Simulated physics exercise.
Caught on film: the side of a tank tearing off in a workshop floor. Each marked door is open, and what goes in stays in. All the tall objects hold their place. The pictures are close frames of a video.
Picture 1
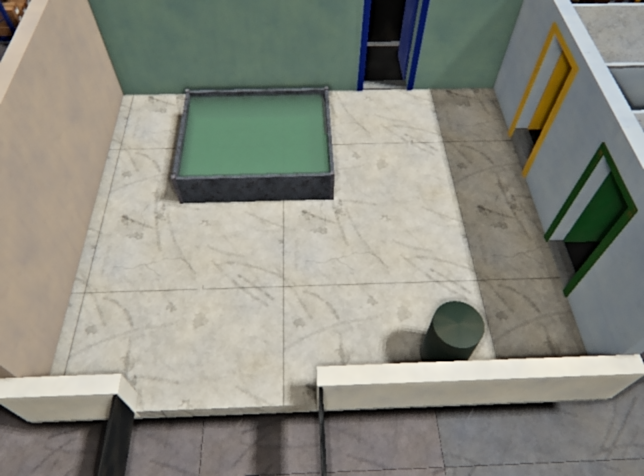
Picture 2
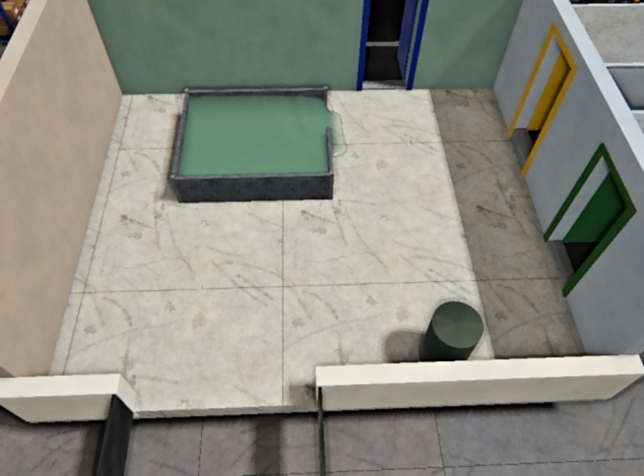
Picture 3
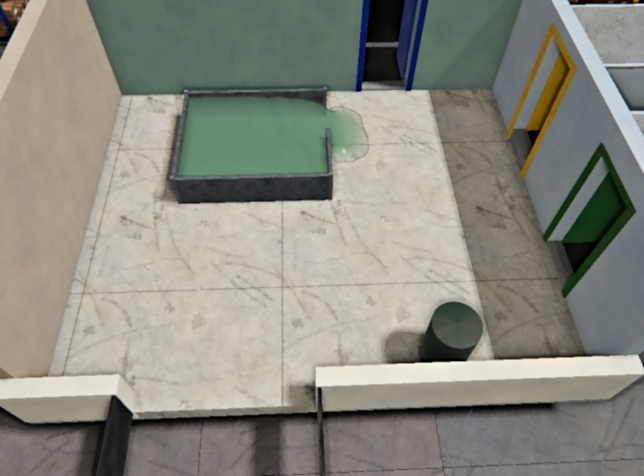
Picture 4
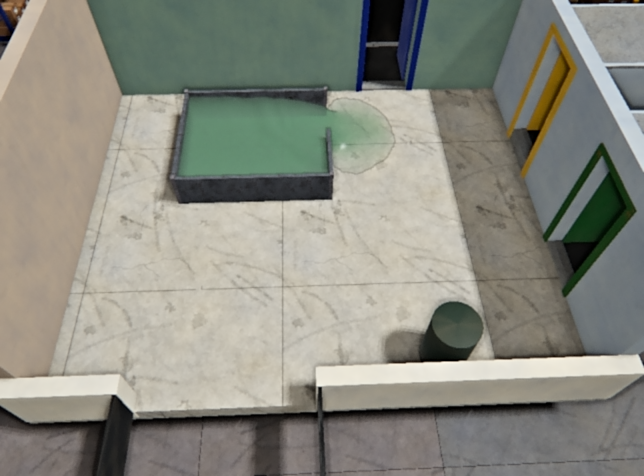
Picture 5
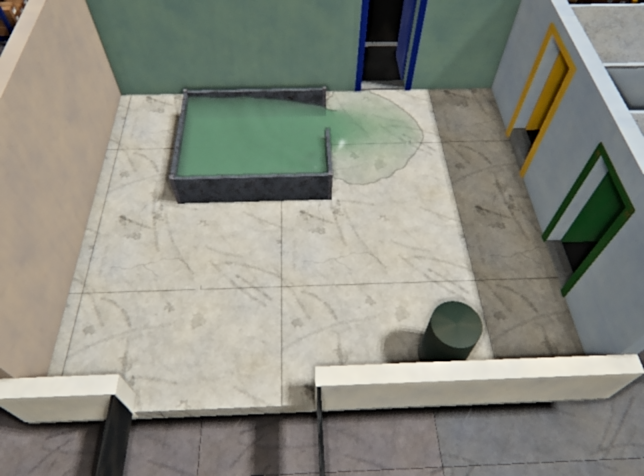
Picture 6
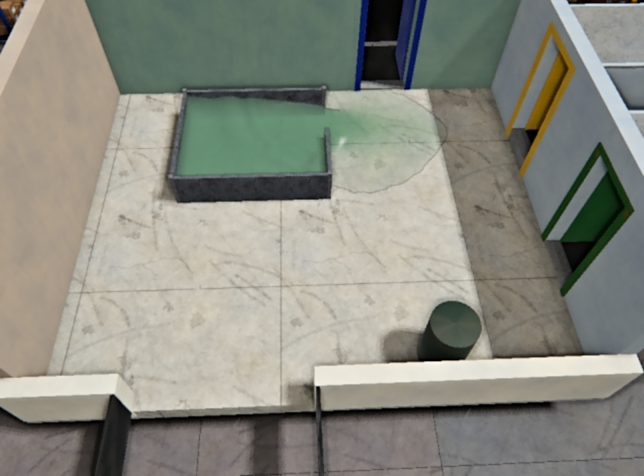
A large dark-rimmed tank of green water sat still on a pale tiled floor until part of its right side gave way, and water poured out, spreading rightward across the tiles in a widening, rounded puddle.
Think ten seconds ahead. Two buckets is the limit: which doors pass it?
One by one: The yellow door stays under that; the blue door takes more than that; the green door takes more than that.
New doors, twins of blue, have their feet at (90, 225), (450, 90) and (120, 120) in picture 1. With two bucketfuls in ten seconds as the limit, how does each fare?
As listed: Keeps below it, lets more in, lets less in.
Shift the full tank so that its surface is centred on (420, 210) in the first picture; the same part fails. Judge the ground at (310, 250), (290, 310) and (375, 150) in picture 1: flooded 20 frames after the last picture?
In turn: Free of water, clear, no water.
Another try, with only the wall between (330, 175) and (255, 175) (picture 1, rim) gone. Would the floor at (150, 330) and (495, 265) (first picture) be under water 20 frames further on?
In turn: Under water, awash.
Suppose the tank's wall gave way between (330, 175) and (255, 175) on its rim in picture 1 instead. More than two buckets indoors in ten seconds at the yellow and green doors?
One by one: Yellow door is under, green door lets more in.
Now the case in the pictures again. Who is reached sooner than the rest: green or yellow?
I say the yellow door.
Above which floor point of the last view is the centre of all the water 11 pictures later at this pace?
Roughly at (316, 148).
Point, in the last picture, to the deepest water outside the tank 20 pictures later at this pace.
Close to (487, 92).
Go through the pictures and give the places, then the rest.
In the first frame, still water in the water tank at (256, 134).
In the second frame, the front is at (332, 114), out from the gap at (325, 126).
In the third frame, the front is at (363, 149), out from the gap at (325, 128).
In the fourth frame, water pours out at (325, 129) and has run to (391, 139).
In the fifth frame, the front is at (418, 138), out from the gap at (324, 128).
In the sixth frame, water pours out at (323, 128) and has run to (440, 124).
A moment on, water covers 20 % of the floor; the yellow door wet at the sill, nothing in, the blue door under two buckets in, the green door not reached.
Next, water covers 25 % of the floor; the yellow door wet at the sill, nothing in, the blue door over two buckets in, the green door not reached.
Then, water covers 30 % of the floor; the yellow door wet at the sill, nothing in, the blue door far over two buckets in, the green door wet at the sill, nothing in.
Later, water covers 50 % of the floor; the yellow door wet at the sill, nothing in, the blue door far over two buckets in, the green door under two buckets in.
In the end, water covers 80 % of the floor; the yellow door wet at the sill, nothing in, the blue door far over two buckets in, the green door over two buckets in.
